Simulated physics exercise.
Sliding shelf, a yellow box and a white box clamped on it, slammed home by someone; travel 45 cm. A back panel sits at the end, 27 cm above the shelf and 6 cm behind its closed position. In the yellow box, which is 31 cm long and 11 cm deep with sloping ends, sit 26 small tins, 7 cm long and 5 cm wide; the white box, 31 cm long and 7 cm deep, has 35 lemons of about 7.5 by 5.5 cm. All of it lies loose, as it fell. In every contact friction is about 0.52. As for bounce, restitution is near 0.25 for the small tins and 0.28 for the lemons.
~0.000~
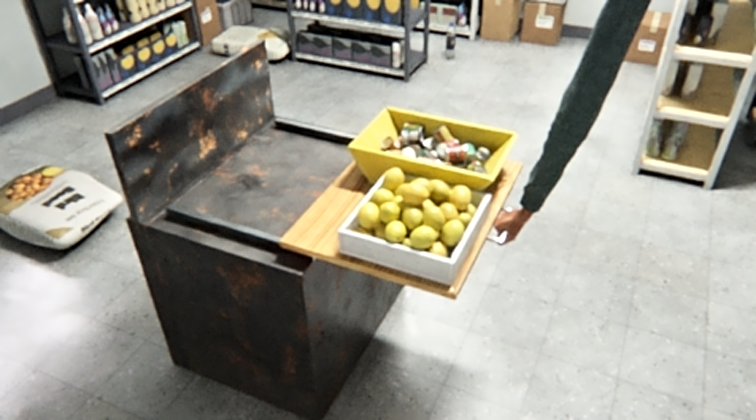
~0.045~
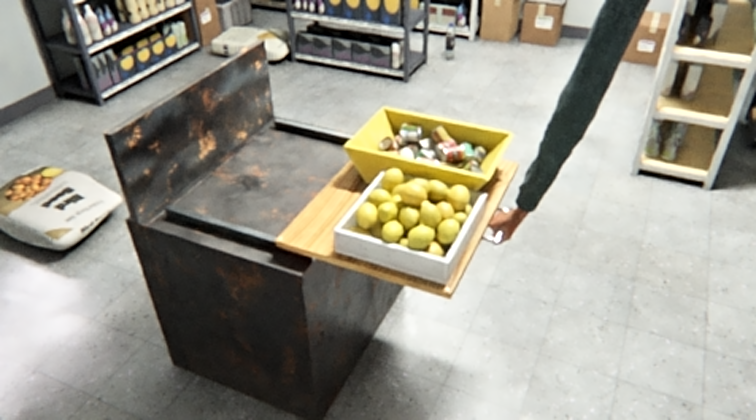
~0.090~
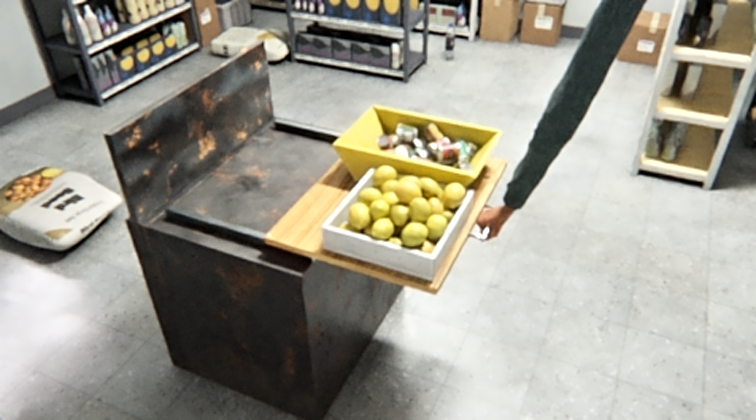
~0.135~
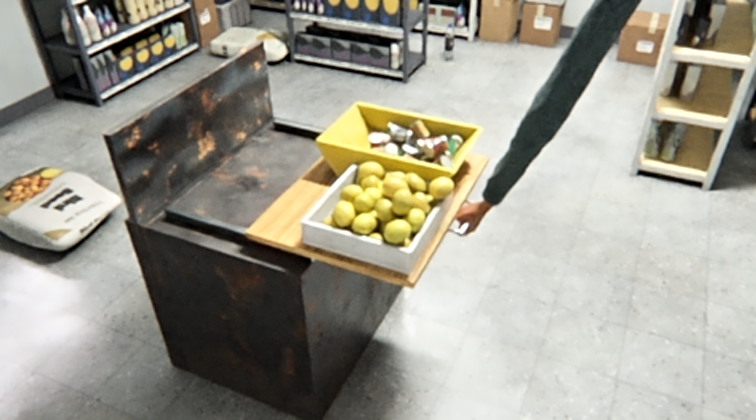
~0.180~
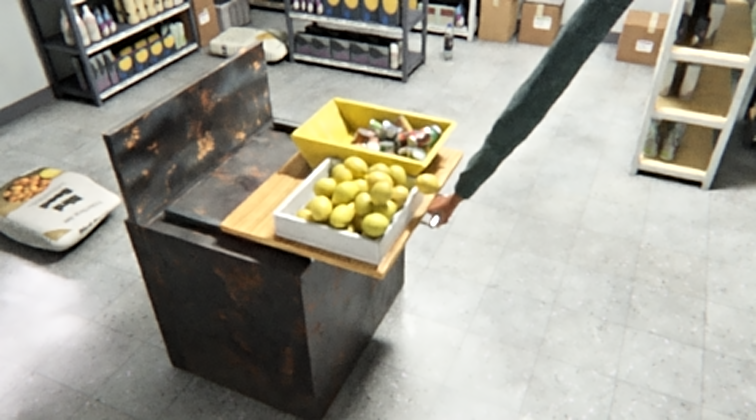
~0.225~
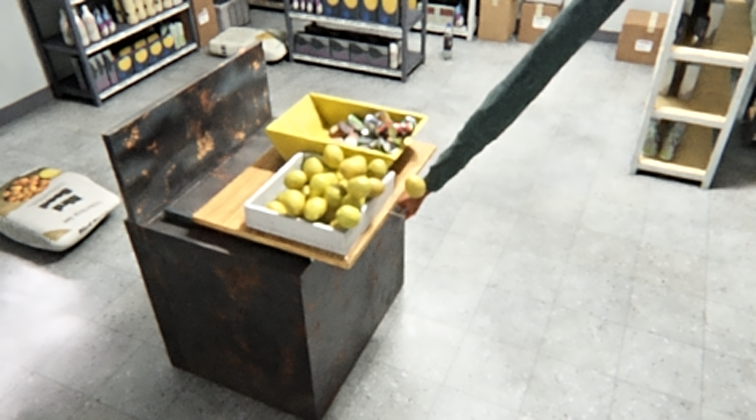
An arm pushes a wooden shelf carrying a yellow box of tins and a white box of lemons leftward, one lemon leaving its box.
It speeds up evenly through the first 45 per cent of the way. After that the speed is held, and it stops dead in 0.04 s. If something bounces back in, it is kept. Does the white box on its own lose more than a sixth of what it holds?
Yes.
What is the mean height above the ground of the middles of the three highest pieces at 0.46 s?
Mean height: Some 96 cm.
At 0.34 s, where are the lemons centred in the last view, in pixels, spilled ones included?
(282, 184).
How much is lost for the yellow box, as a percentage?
The yellow box comes in at 0 in a hundred.
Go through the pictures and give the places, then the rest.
In the first picture (we follow the rim corner now nearest the camera, unless another is named), white box at (450, 261); yellow box (by its farthest rim corner) at (387, 108); shelf in by 0 cm; nothing out yet.
In the second picture, white box at (444, 260); yellow box at (383, 108); shelf in by 1 cm.
In the third picture, white box at (430, 256); yellow box at (373, 106); shelf in by 5 cm.
In the fourth picture, white box at (407, 250); yellow box at (357, 103); shelf in by 12 cm.
In the fifth picture, white box at (375, 241); yellow box at (334, 98); shelf in by 21 cm; 1 out, the lowest lemon at (428, 185).
In the sixth picture, white box at (342, 232); yellow box at (310, 94); shelf in by 31 cm; 1 out, the lowest lemon at (415, 187).
After 0.26 s, the shelf hits its stop.
After 0.34 s, 0 of 26 out of the yellow box and 2 of 35 out of the white box.
After 0.46 s, 0 of 26 out of the yellow box and 7 of 35 out of the white box.
After 0.68 s, 0 of 26 out of the yellow box and 10 of 35 out of the white box.
When it is over (at 1.12 s), 0 of 26 out of the yellow box and 10 of 35 out of the white box. Asked share, 10 of 35, 29 per cent.
